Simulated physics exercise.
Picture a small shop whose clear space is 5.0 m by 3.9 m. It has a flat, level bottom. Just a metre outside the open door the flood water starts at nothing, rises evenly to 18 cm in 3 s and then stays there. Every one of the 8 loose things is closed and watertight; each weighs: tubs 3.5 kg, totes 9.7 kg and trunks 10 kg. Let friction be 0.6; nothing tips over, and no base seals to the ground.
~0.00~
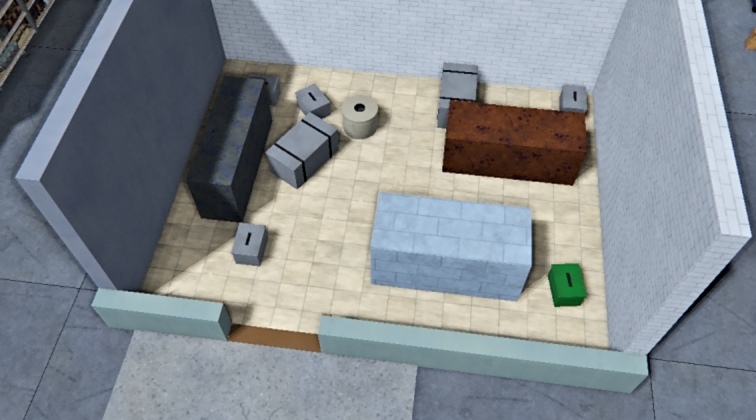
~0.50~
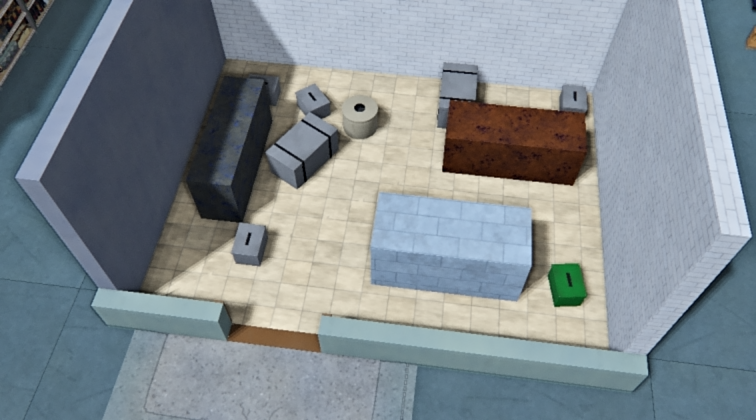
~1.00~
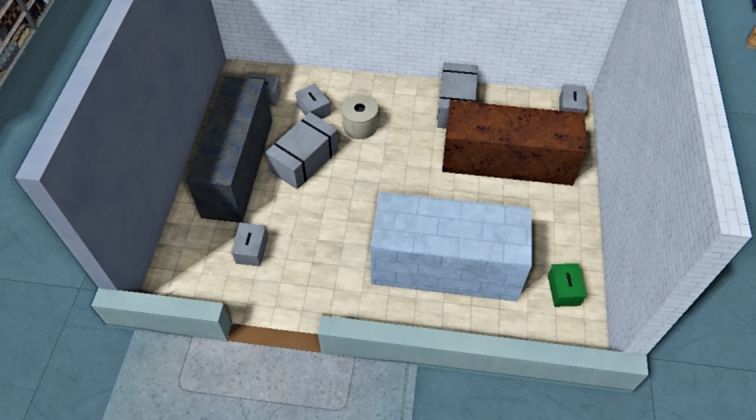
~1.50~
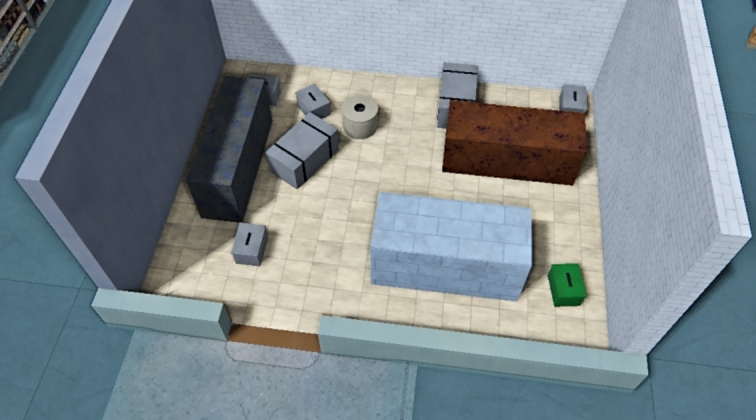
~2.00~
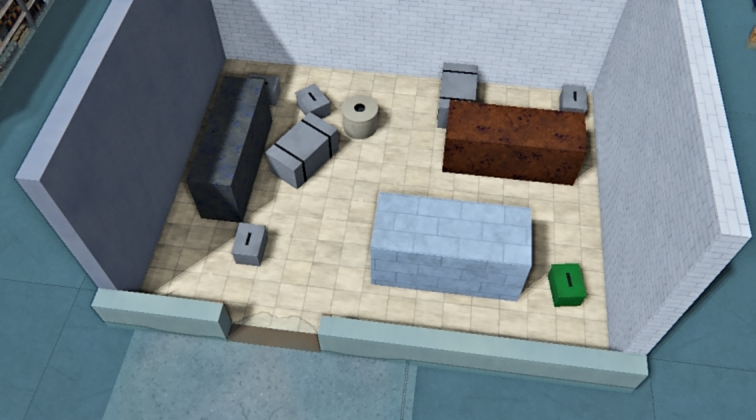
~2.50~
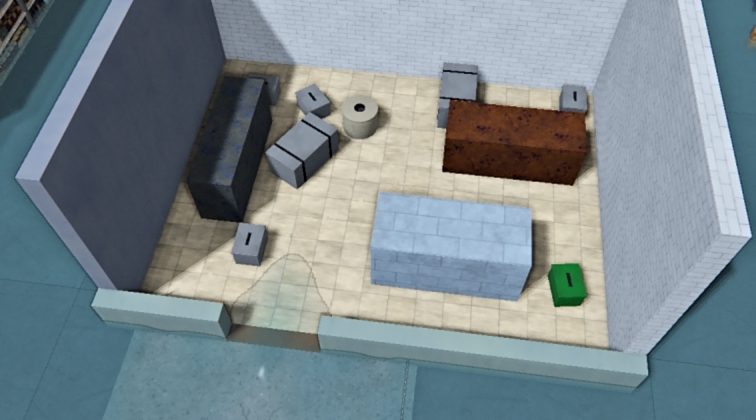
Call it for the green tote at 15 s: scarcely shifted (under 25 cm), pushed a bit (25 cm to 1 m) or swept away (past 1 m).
Scarcely shifted.
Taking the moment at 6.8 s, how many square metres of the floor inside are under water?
About 13 m2 is covered.
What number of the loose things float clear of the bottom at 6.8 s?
I get 2.
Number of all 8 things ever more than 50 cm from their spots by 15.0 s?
6 in all.
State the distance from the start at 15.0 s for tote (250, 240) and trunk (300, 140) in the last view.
They've ended up 200 cm and 140 cm away, in that order.
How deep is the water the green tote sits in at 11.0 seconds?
The depth there is around 3 cm.
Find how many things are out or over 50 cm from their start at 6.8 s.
1.
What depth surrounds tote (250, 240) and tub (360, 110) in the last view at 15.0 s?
10 and 11 cm.
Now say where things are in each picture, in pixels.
The first picture shows the green tote at (569, 280), on the bottom; 0.0 m2 under water; 0 of 8 have shifted.
The second picture shows the green tote at (569, 280), on the bottom; 0.0 m2 under water; 0 of 8 have shifted.
The third picture shows the green tote at (569, 280), on the bottom; 0.0 m2 under water; 0 of 8 have shifted.
The fourth picture shows the green tote at (569, 280) rests on the ground; 0.0 m2 under water; 0 of 8 have shifted.
The fifth picture shows the green tote at (569, 280), on the bottom; 0.1 m2 under water; 0 of 8 have shifted.
The sixth picture shows the green tote at (569, 280), on the bottom; 0.6 m2 under water; 0 of 8 have shifted.
After 3.5 s the green tote is near (569, 280), 0.0 m from its start, aground; 0 afloat.
After 6.8 s the green tote is near (569, 280), 0.0 m from its start, aground; 2 afloat.
After 11.0 s the green tote is near (569, 280), 0.0 m from its start, aground; 5 afloat.
After 15.0 s the green tote is near (569, 280), 0.0 m from its start, aground; 6 afloat.
